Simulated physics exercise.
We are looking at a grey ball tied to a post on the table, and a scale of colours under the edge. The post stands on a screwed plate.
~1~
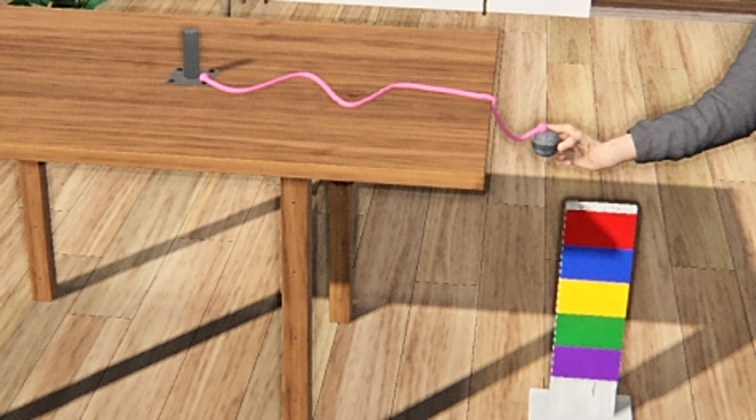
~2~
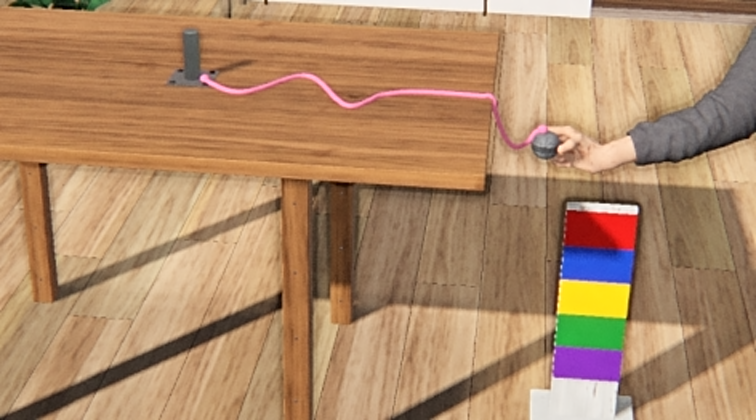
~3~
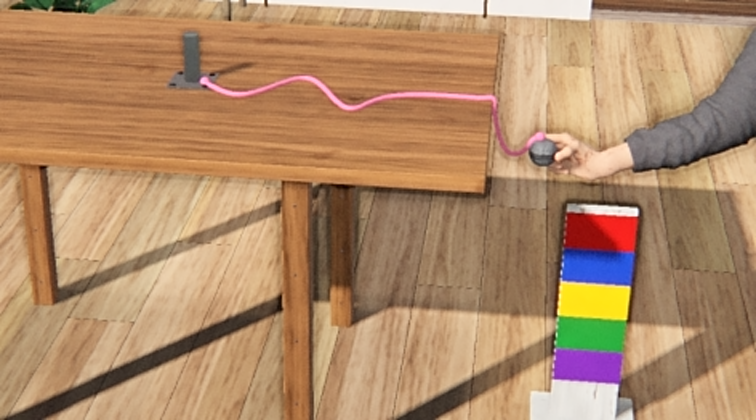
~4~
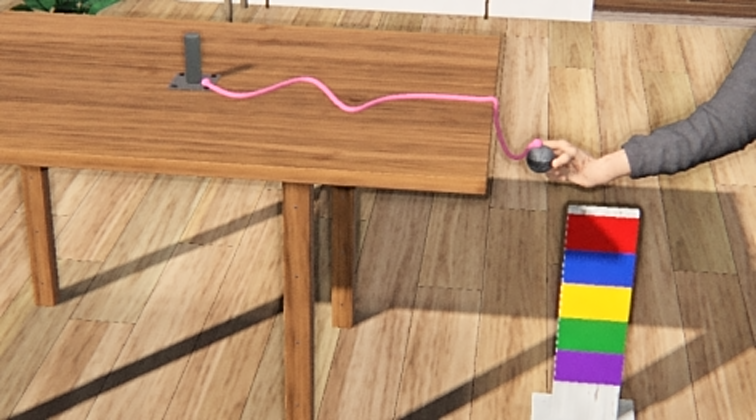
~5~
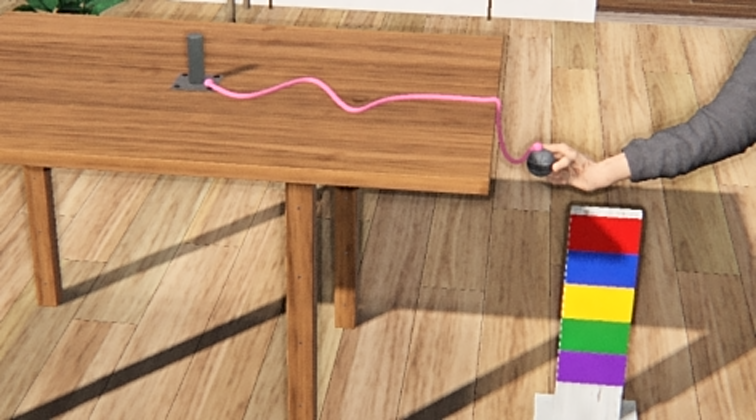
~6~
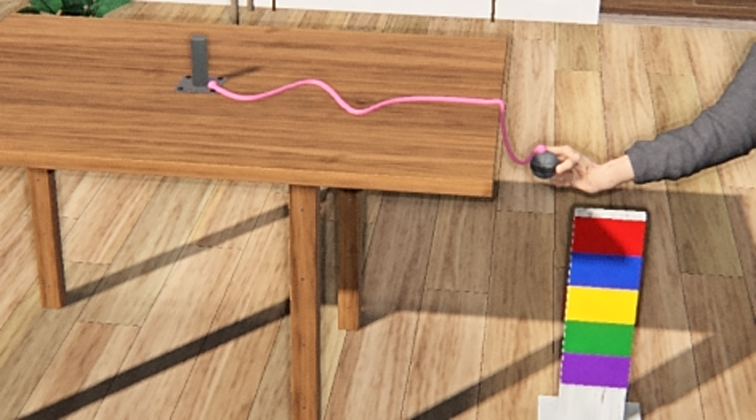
The video shows a hand holding a grey ball just off the right edge of a wooden table, tied by a wavy pink cord to a post, above a coloured scale; the hand lowers the ball slightly.
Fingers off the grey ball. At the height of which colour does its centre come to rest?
At yellow.
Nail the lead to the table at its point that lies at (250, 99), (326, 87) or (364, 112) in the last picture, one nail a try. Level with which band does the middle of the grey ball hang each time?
Taking them in turn: Yellow; blue; red.
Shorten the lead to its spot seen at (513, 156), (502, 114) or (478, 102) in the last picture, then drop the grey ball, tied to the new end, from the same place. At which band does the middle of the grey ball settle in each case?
It would be blue; red; no band.
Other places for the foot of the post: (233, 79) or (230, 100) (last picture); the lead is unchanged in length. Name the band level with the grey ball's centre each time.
Try by try: Green; green.
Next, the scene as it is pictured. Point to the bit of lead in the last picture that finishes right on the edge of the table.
The one at (410, 99).
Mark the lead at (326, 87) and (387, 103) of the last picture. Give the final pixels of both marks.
About (364, 97), and the other about (478, 107).
Soon after, ball near (519, 294); level with yellow.
After that, ball near (465, 291); level with yellow.
And then, ball near (497, 299); level with yellow.
In the end, ball near (493, 299); level with yellow. Its centre hangs level with the yellow band.
